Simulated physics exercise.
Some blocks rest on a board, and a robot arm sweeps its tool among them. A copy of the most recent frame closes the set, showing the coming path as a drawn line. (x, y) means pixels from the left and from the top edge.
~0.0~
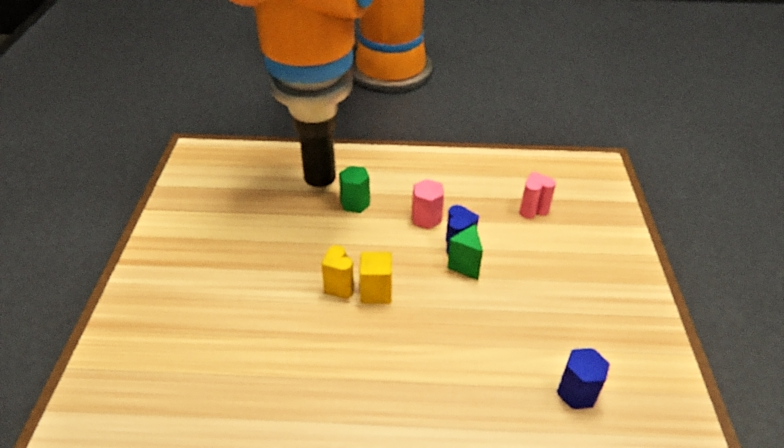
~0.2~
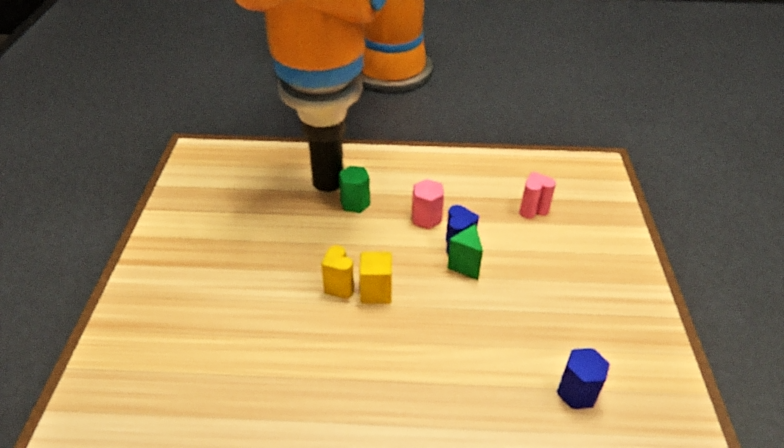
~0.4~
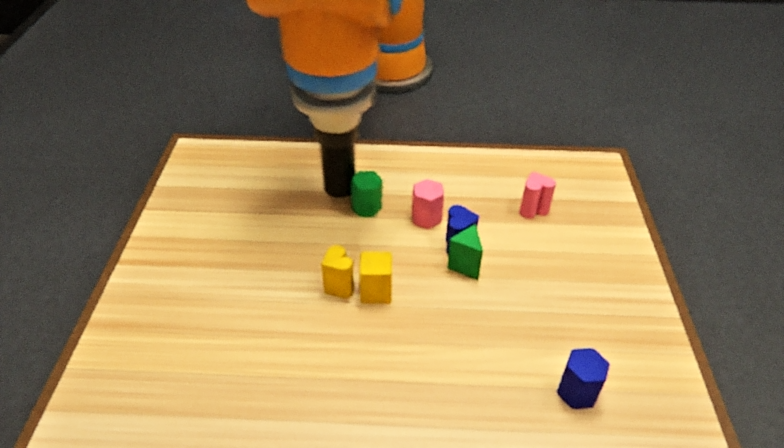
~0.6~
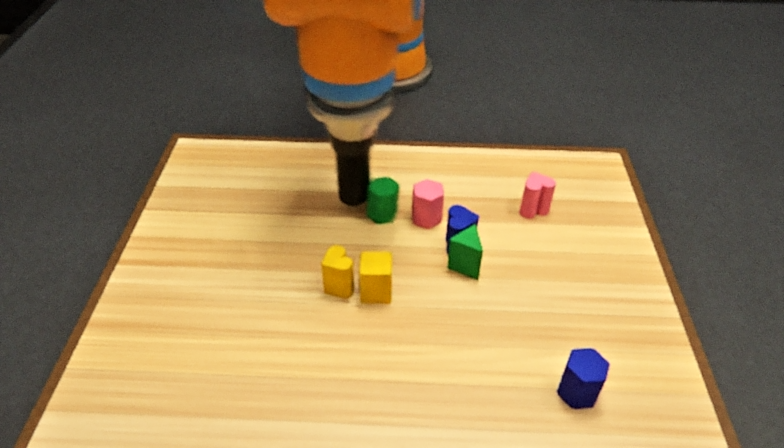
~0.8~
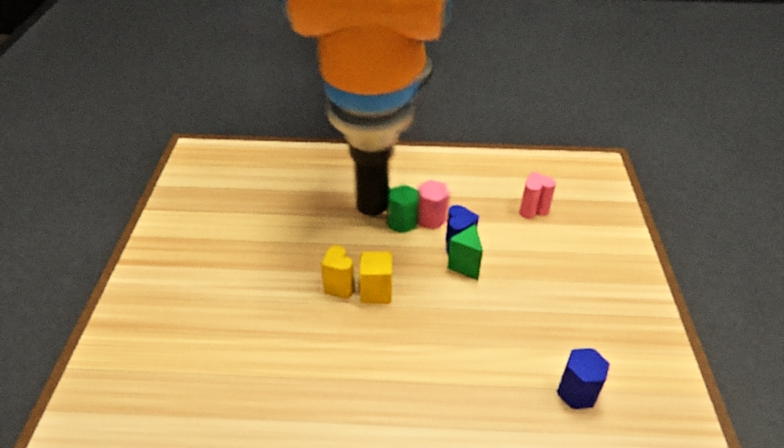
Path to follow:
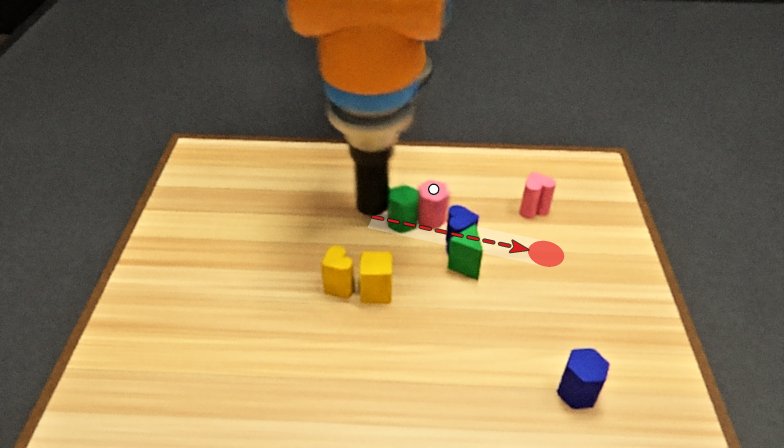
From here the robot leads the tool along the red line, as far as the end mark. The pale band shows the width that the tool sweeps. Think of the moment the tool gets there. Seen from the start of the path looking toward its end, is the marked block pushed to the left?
Yes, that is how it ends up.
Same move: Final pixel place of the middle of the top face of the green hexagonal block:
The centre of its top face lies at (580, 246).
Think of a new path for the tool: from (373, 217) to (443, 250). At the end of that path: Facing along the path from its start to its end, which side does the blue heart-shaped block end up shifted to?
The shift is leftward.
The drawn path runs in a line from (373, 217) to (546, 254); the dot is on the pink hexagonal block.
The first path, step by step. One third of the way, tool (430, 217); green hexagonal block (462, 210), turned 15° clockwise; pink hexagonal block (464, 188), turned 60° anticlockwise; blue heart-shaped block (486, 221), turned 30° clockwise; green three-sided block (476, 240), turned 35° clockwise.
Two thirds of the way, tool (489, 229); green hexagonal block (521, 226), turned 35° clockwise; pink hexagonal block (482, 188); blue heart-shaped block (538, 244), turned 60° clockwise; green three-sided block (481, 243), turned 60° clockwise.
At the end, tool (549, 242); green hexagonal block (580, 246), turned 75° clockwise; pink hexagonal block (482, 188), turned 130° anticlockwise; blue heart-shaped block (564, 262), turned 135° clockwise; green three-sided block (481, 243), turned 60° clockwise; pink heart-shaped block not moved.
